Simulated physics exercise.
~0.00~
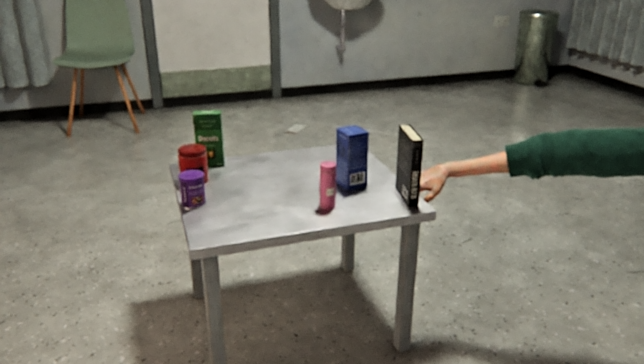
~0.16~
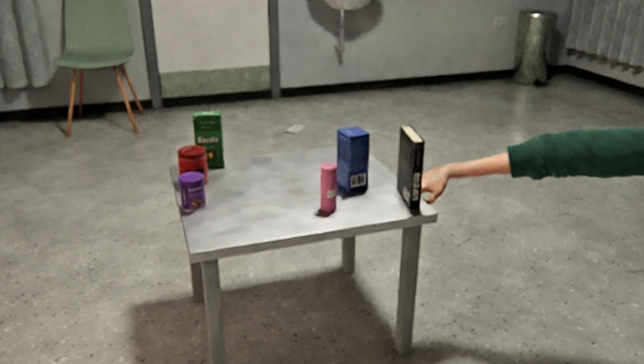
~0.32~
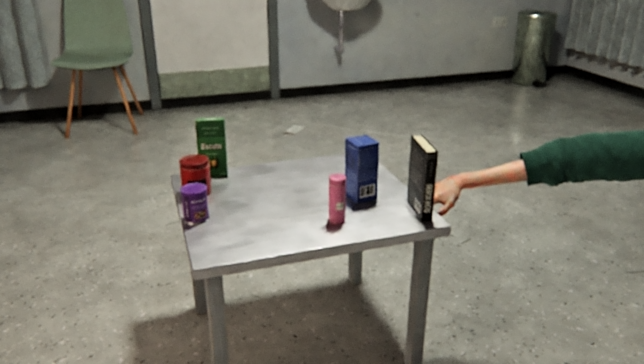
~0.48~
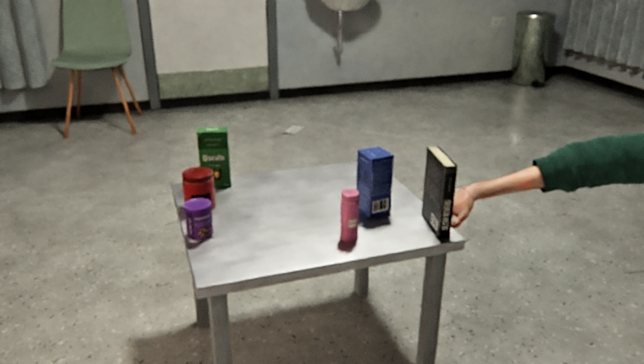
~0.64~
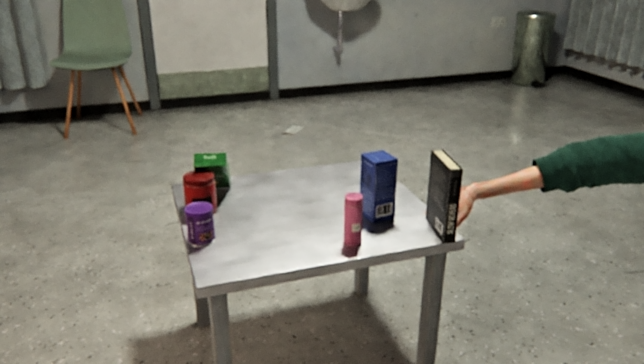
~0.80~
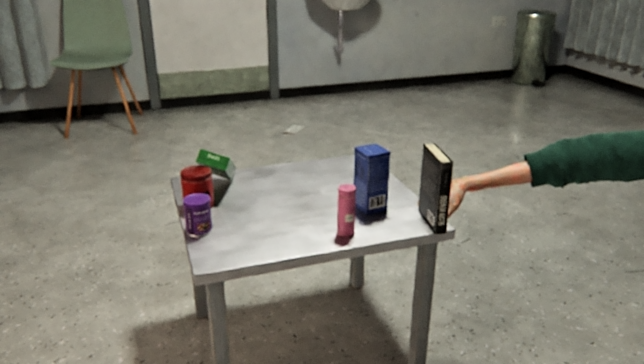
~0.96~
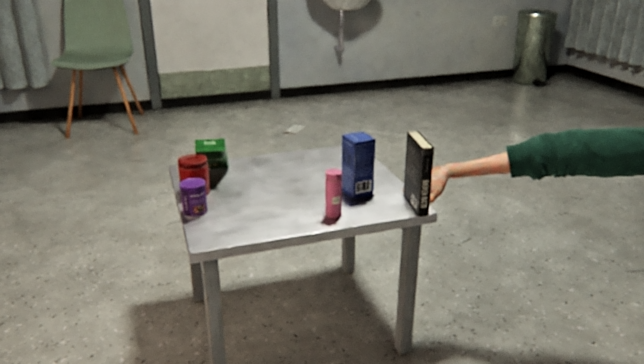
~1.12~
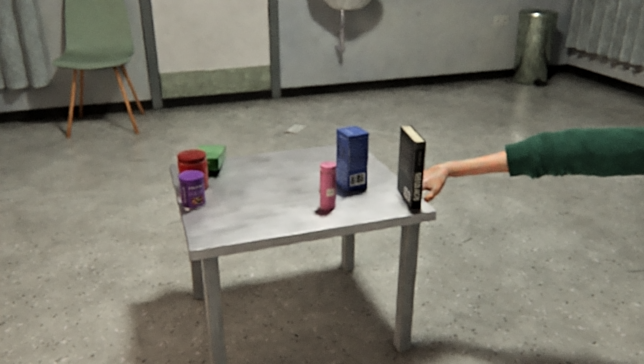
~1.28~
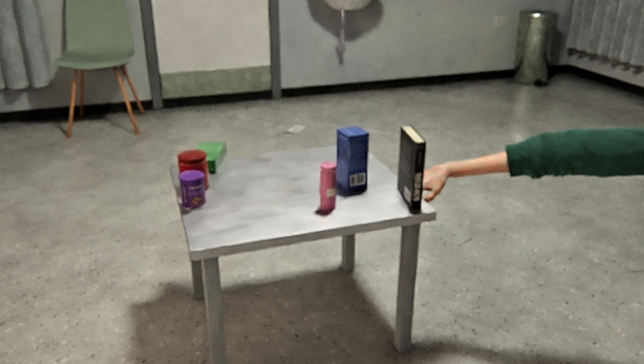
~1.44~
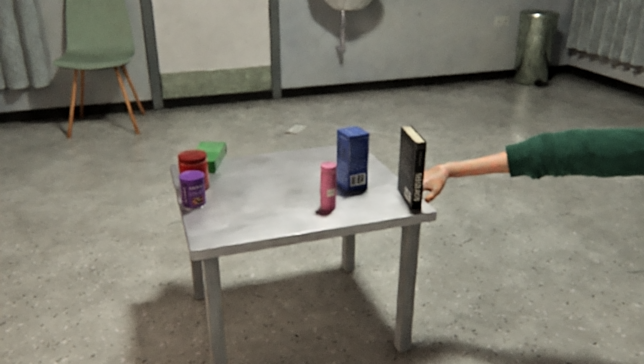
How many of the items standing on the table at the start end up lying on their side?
Just one does, the green packet behind the red jar. The other five are still upright at the end.
